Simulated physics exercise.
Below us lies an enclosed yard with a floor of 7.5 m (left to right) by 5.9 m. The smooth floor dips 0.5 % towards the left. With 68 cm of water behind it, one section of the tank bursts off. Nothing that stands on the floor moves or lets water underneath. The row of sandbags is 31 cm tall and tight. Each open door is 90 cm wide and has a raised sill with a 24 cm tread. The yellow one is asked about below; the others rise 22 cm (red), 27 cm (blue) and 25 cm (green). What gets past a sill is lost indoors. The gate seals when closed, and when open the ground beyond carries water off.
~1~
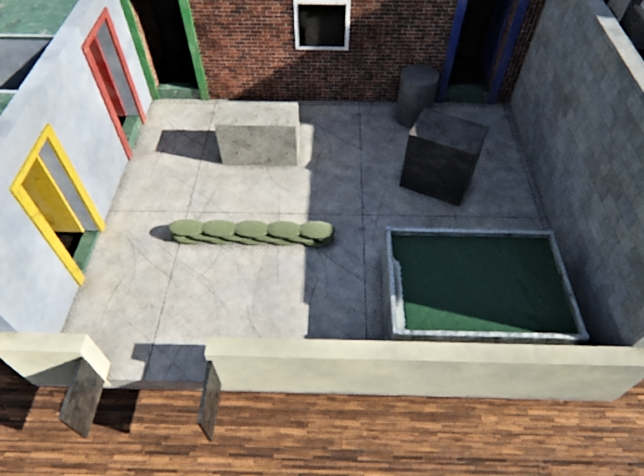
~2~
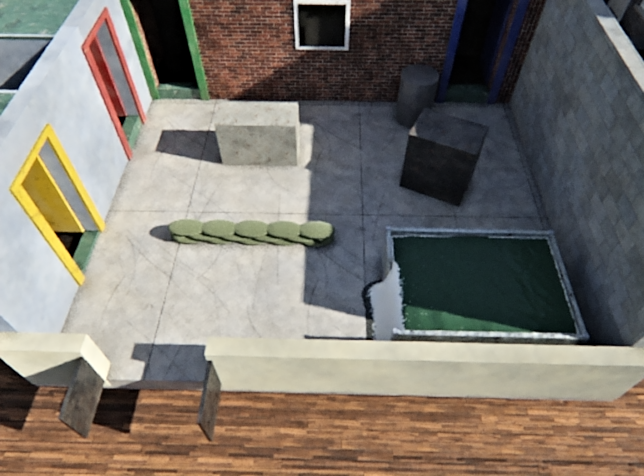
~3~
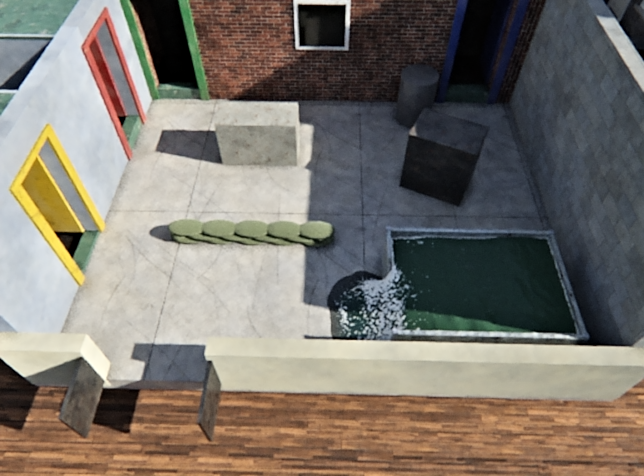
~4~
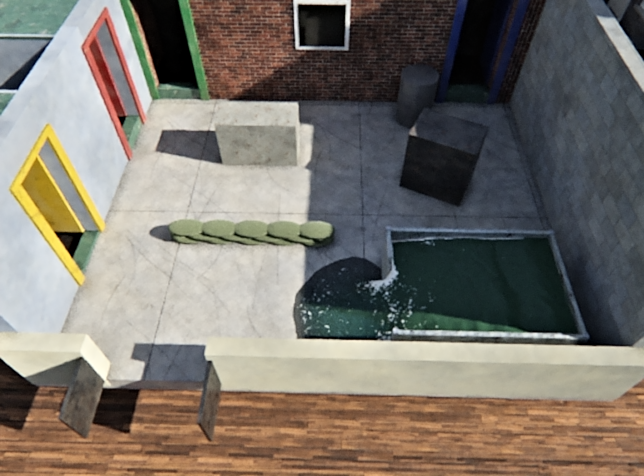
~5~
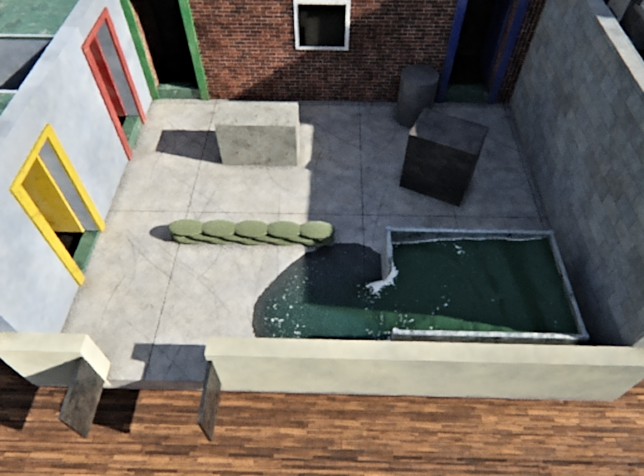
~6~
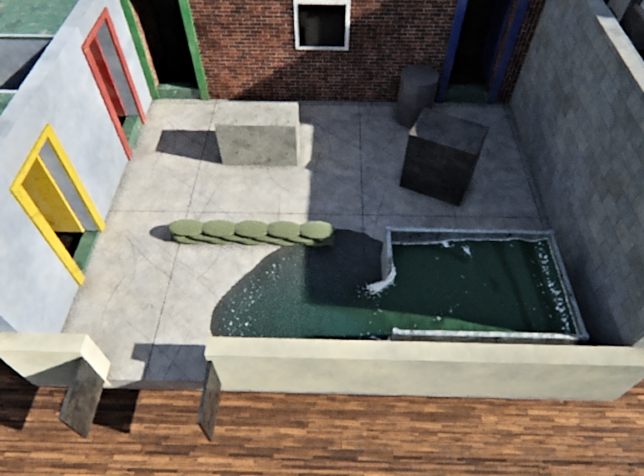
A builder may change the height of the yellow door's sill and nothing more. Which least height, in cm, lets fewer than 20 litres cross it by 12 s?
About 29 cm.
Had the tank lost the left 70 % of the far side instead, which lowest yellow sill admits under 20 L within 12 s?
Then roughly 6.5 cm.
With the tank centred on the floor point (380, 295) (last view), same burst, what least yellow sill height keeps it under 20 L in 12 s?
Then roughly 25 cm.
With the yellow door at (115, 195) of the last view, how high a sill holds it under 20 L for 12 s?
About 8.5 cm.
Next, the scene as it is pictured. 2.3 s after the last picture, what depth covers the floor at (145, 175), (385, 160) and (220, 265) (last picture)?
About 1, 0 and 7 cm.
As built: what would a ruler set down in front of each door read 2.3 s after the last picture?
Depths in cm: Red 0, yellow 28, blue 0, green 0.
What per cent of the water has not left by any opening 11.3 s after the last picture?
Some 60 per cent remains.
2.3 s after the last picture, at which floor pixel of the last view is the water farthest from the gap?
At about (128, 161).
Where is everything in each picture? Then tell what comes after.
The tank at (477, 282) is whole and still, 68 cm deep; the yellow door at (66, 213) is dry, in the first frame.
The front is at (367, 296), 0.3 m from the gap at (390, 312); 0.2 m2 of floor is wet, 68 cm left at the back, in the second frame.
Water pours out at (390, 313) and has run 0.8 m, to (335, 309); about 10 cm deep outside, 68 cm at the back, in the third frame.
Water pours out at (390, 313) and has run 1.3 m, to (301, 327); about 9 cm deep outside, 68 cm at the back, in the fourth frame.
The front is at (260, 326), 1.9 m from the gap at (390, 313); 3.0 m2 of floor is wet, 67 cm left at the back, in the fifth frame.
The gap is at (390, 313), the front 2.5 m out at (217, 329); the back of the tank holds 60 cm; 2.4 m in a straight line remain to the yellow door at (66, 213), in the sixth frame.
Then, 0.7 s after the last picture water covers 25 % of the floor, deepest (34 cm) near (377, 332); it has not reached the yellow door.
Then, 2.3 s after the last picture water covers 30 % of the floor, deepest (32 cm) near (89, 293); 28 cm at the yellow door, 164 litres in over its 5 cm sill.
Then, 11.3 s after the last picture water covers 80 % of the floor, deepest (8 cm) near (145, 119); 7 cm at the yellow door, 519 litres in over its 5 cm sill.
At the yellow door as built, the water peaked near 29 cm, 1.9 s after the last picture.
With a sill of 25.5 cm, 38 litres would have come in within the 12 s; with 34.5 cm, 4 litres. So under 20 litres takes about 29 cm.
